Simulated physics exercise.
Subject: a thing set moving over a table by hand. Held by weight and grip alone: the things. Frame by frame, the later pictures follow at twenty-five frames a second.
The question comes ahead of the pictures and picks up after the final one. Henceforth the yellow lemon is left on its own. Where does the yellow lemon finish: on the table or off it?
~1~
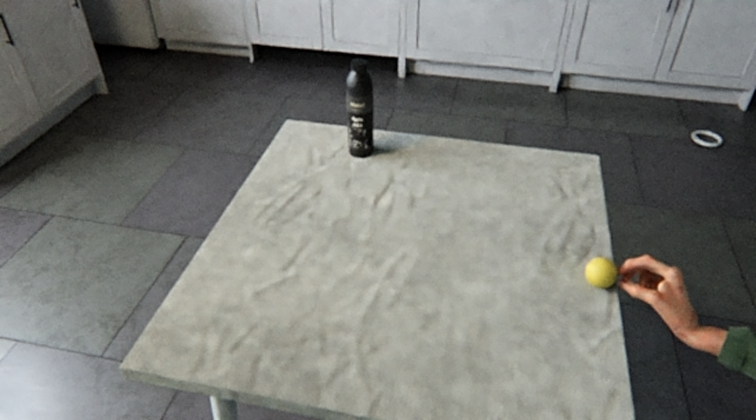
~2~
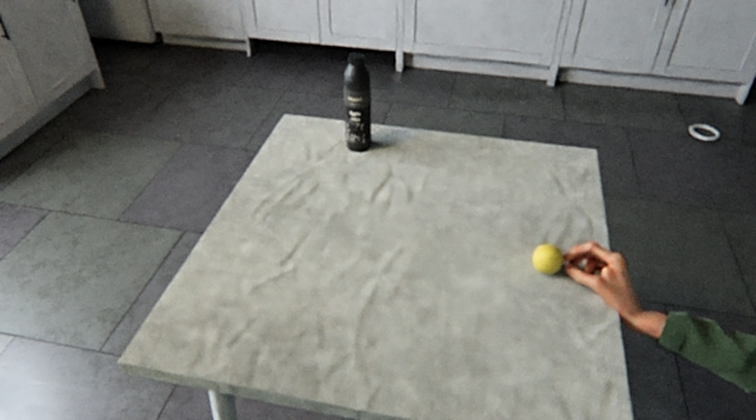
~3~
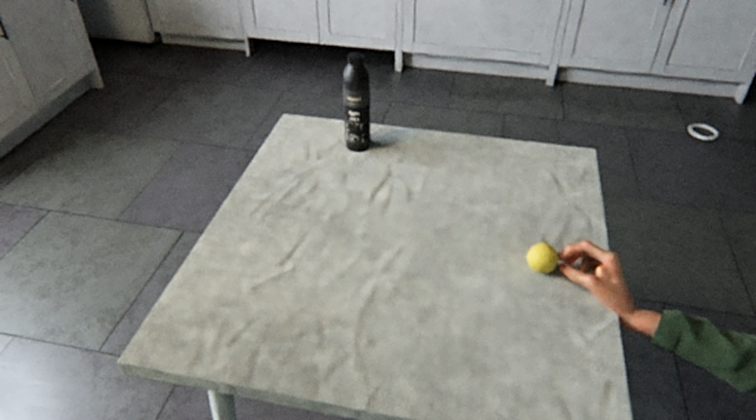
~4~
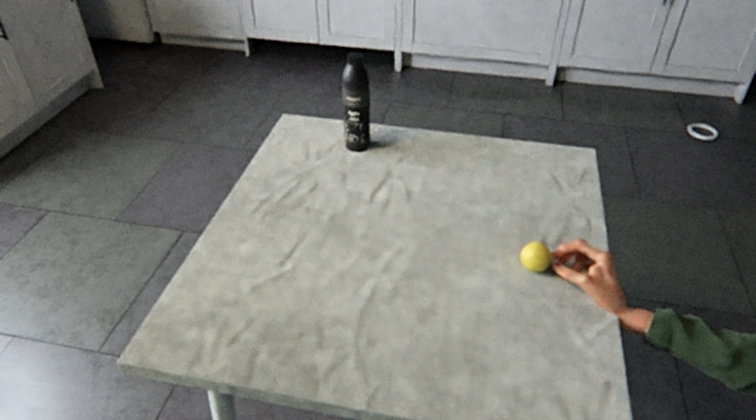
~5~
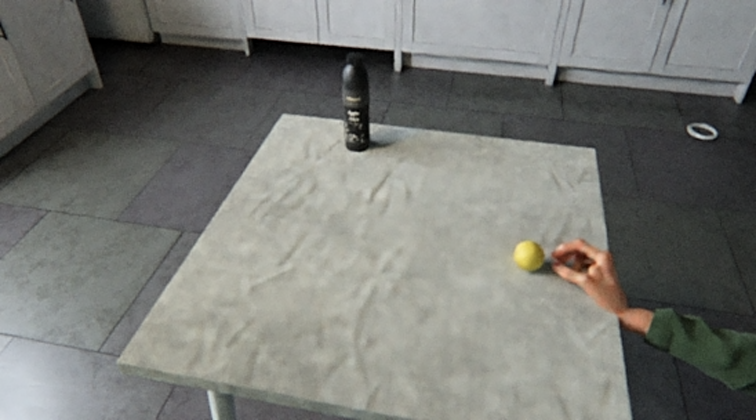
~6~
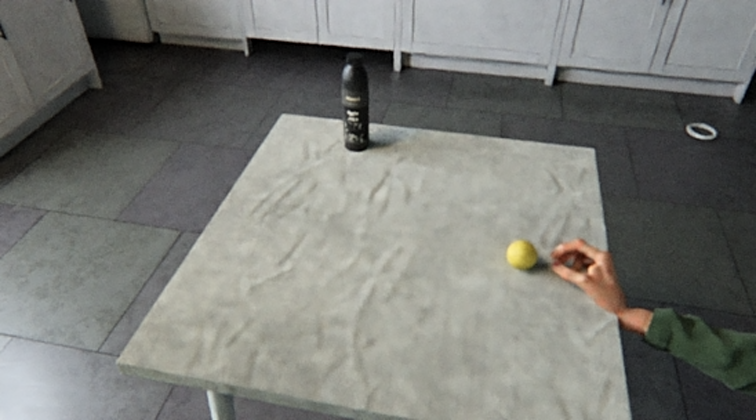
On the table.
Then, 0.10 s past the last view, yellow lemon displaced about its own width near (508, 253).
Then, 0.20 s past the last view, yellow lemon displaced about its own width near (496, 251).
Then, 0.30 s past the last view, yellow lemon displaced well along near (486, 250).
Then, 0.50 s past the last view, yellow lemon displaced well along near (473, 248).
Finally, moved from the start, yellow lemon. Final places as the last picture's camera would see them, yellow lemon near (469, 247).
